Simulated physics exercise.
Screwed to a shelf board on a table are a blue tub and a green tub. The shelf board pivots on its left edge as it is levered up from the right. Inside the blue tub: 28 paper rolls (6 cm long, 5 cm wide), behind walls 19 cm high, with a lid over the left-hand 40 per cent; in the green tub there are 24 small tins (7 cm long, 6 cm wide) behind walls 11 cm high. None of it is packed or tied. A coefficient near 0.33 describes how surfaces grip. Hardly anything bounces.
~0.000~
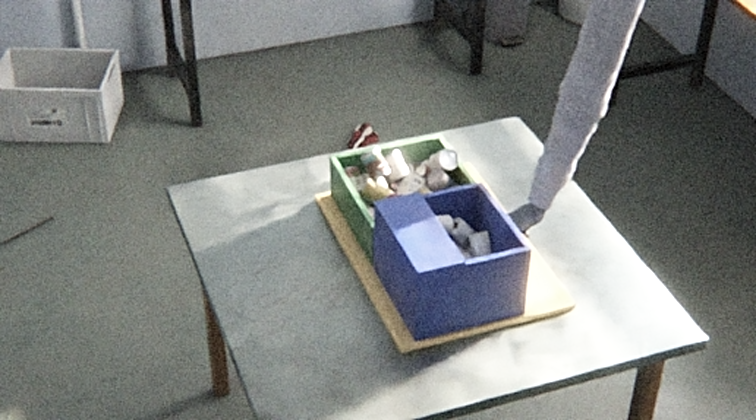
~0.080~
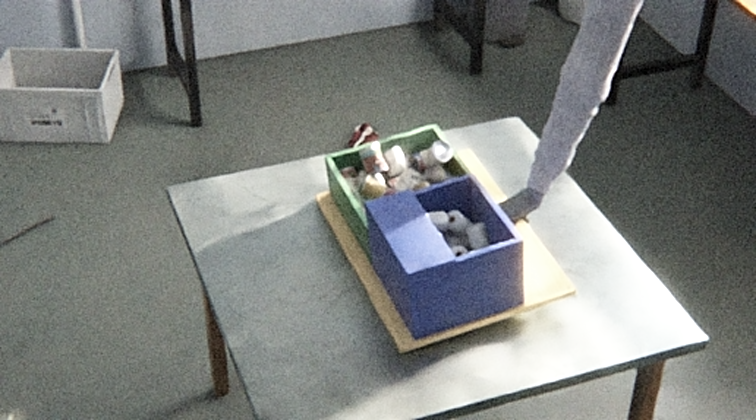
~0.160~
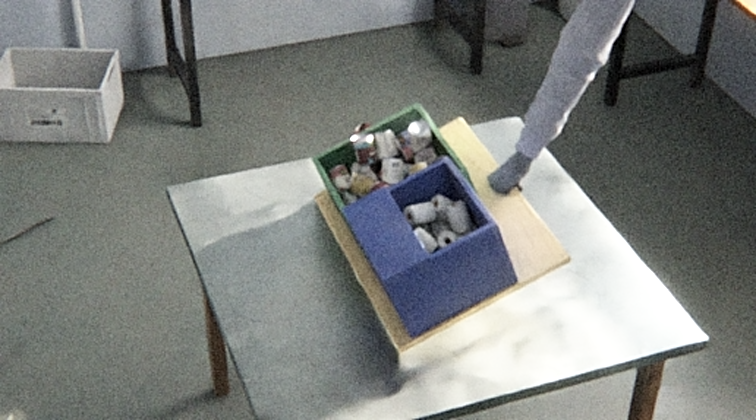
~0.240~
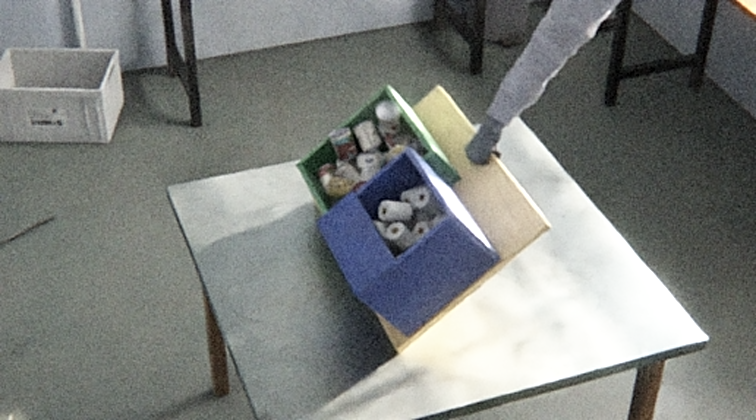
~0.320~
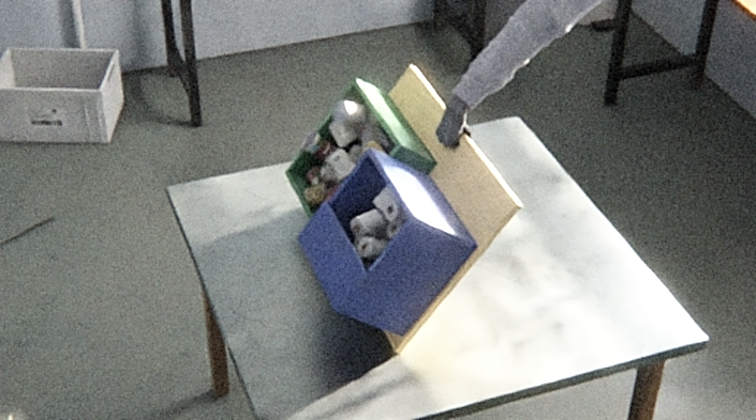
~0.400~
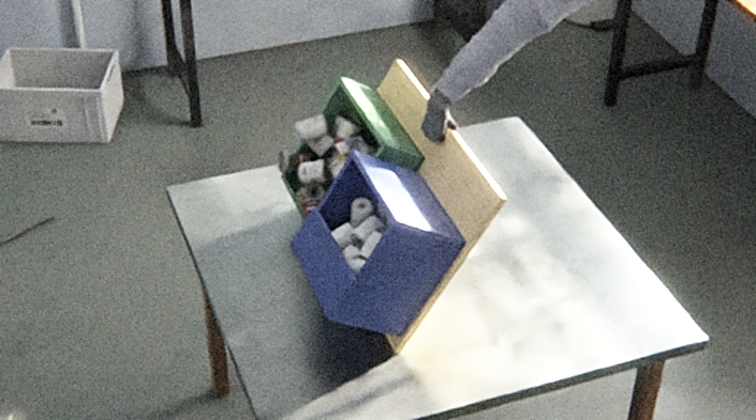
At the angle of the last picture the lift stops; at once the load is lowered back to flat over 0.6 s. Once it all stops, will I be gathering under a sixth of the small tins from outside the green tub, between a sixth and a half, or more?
You will gather between a sixth and a half of them.
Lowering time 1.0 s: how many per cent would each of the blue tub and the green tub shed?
Well, that would cost the blue tub 0 per cent and the green tub 30 per cent.
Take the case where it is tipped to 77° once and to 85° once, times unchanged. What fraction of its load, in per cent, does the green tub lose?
It'd be 70 per cent the first time and 80 per cent the second time.
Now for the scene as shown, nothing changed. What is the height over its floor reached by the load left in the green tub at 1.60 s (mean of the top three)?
It stands close to 9 cm high.
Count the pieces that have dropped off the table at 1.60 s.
Roughly 2 in all.
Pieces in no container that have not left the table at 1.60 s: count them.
My count comes to close to 6.
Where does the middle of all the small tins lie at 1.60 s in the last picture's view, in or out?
(376, 209).
After 0.59 s, tilt 44°; 0 of 28 out of the blue tub and 6 of 24 out of the green tub.
After 0.83 s, tilt 11°; 0 of 28 out of the blue tub and 8 of 24 out of the green tub.
After 1.17 s, tilt 0°; 0 of 28 out of the blue tub and 8 of 24 out of the green tub.
Outcome (at 1.60 s), 0 of 28 out of the blue tub and 8 of 24 out of the green tub. Asked share, 8 of 24, 33 per cent.
